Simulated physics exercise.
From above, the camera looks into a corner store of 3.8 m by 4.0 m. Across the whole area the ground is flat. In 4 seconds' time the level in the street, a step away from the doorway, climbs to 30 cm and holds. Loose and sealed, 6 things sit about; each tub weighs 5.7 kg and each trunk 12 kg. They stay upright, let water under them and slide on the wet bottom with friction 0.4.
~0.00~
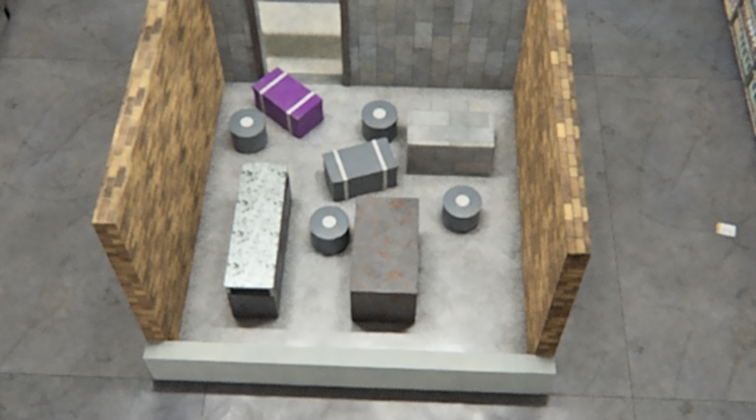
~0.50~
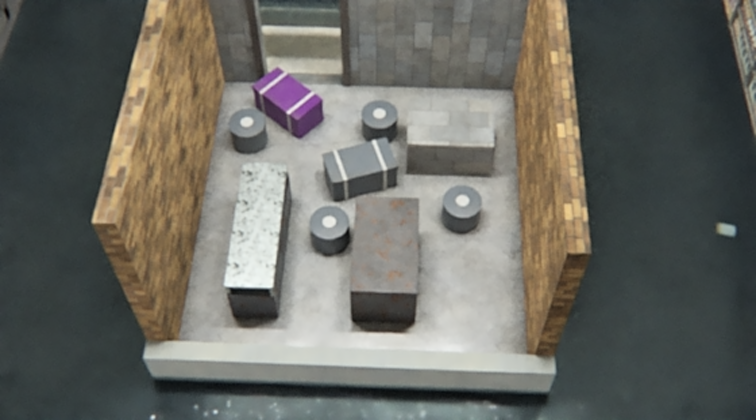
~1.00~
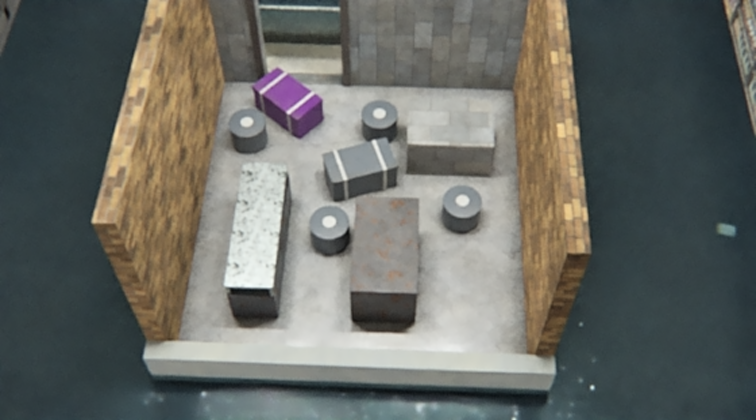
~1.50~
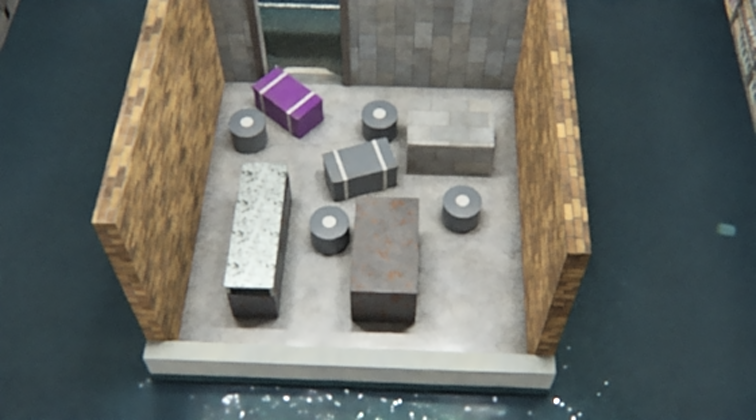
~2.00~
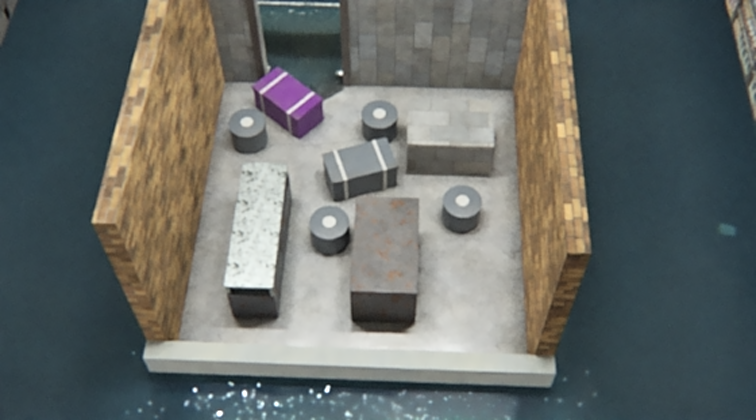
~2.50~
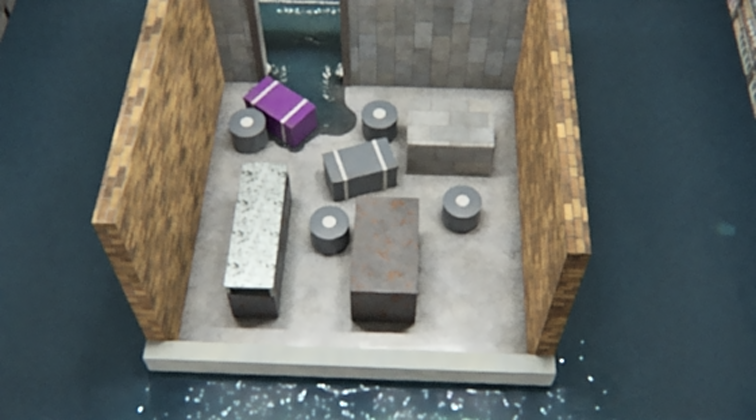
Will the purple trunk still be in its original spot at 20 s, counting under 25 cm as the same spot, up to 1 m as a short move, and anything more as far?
No, a short move.
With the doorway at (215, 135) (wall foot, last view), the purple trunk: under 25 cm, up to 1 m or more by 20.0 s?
Under that change the purple trunk is pushed well away.
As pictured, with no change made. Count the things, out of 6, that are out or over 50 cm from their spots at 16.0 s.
I make it 5 by then.
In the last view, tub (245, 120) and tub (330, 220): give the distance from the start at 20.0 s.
In turn: 250 cm, 40 cm.
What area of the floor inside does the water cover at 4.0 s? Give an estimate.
That flooded area is roughly 5.5 m2.
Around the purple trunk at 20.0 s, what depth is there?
Roughly 25 cm at that moment.
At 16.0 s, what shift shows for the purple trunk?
Roughly 50 cm by then.
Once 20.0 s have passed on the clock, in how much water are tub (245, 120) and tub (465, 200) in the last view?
First roughly 28 cm, second roughly 28 cm.
After 4.0 s the purple trunk is near (246, 142), 0.9 m from its start, afloat; 1 afloat.
After 9.0 s the purple trunk is near (240, 142), 1.0 m from its start, afloat; 5 afloat.
After 16.0 s the purple trunk is near (249, 85), 0.5 m from its start, afloat; 6 afloat.
After 20.0 s the purple trunk is near (239, 99), 0.6 m from its start, afloat; 6 afloat.
